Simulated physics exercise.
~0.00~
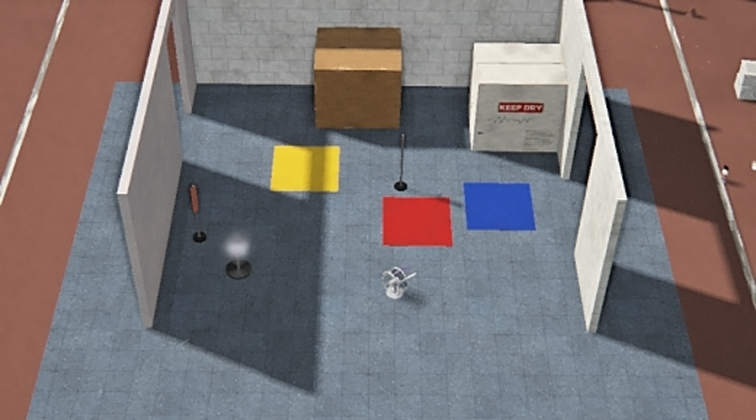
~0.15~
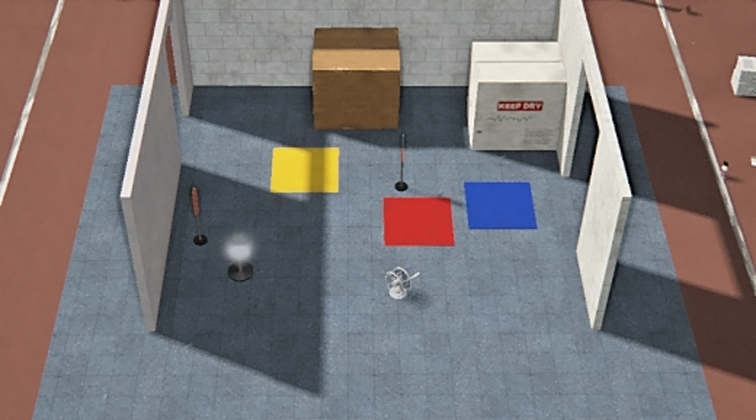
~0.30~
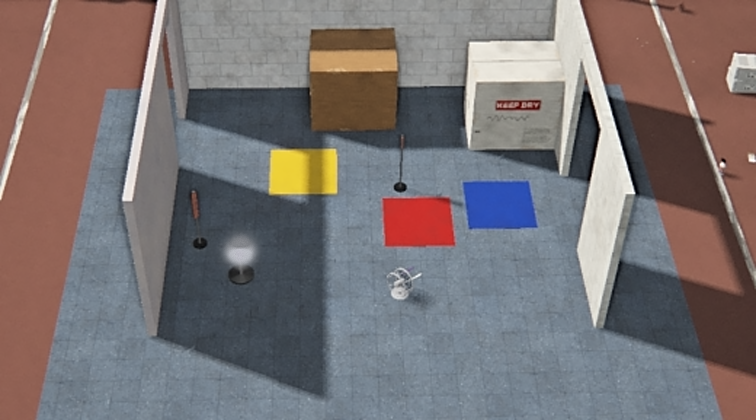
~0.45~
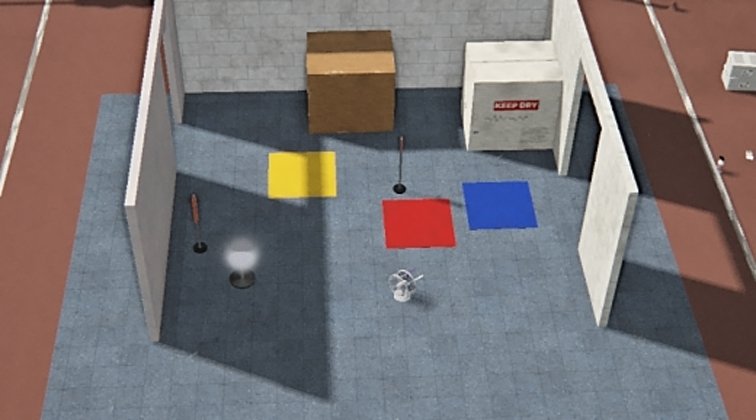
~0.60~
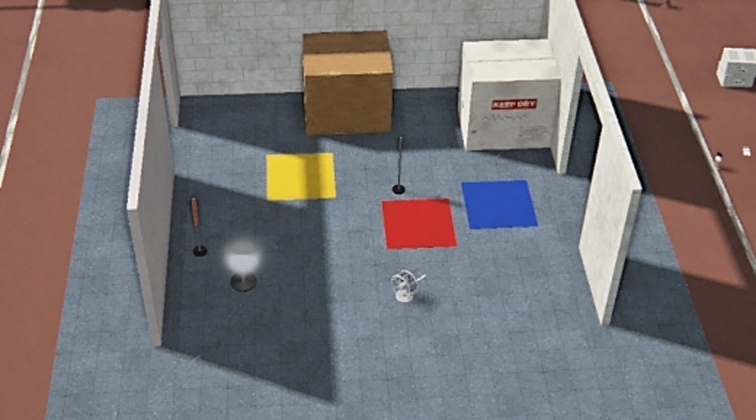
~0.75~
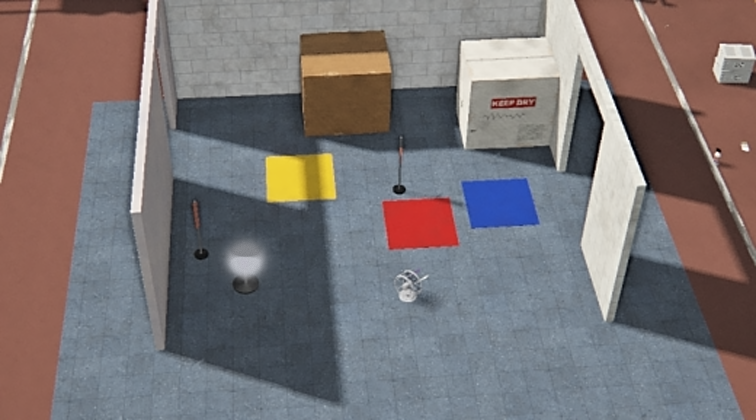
A large brown carton sits in an open-fronted room while pale smoke hovers above a stand.
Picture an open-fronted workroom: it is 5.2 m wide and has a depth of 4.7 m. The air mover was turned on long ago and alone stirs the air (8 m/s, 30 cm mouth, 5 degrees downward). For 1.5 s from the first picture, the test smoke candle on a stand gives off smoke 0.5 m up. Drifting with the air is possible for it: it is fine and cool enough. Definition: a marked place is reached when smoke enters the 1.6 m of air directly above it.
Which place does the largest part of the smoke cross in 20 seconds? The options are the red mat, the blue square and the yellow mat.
Blue.
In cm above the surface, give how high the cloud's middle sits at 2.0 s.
About 40 cm up.
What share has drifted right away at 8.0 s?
Estimate: Around 0 %.
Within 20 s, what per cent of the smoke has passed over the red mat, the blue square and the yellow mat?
Roughly 30 per cent red, 70 per cent blue, 0 per cent yellow.
By 2.0 s, 0 % has passed over the blue square, 0 % over the red mat and 0 % over the yellow mat; 0 % has left the area, and the middle of the rest is near (248, 258).
By 4.0 s, 0 % has passed over the blue square, 0 % over the red mat and 0 % over the yellow mat; 0 % has left the area, and the middle of the rest is near (255, 258).
By 8.0 s, 0 % has passed over the blue square, 0 % over the red mat and 0 % over the yellow mat; 0 % has left the area, and the middle of the rest is near (273, 260).
By 20.0 s, 73 % has passed over the blue square, 31 % over the red mat and 0 % over the yellow mat; 48 % has left the area, and the middle of the rest is near (451, 182).
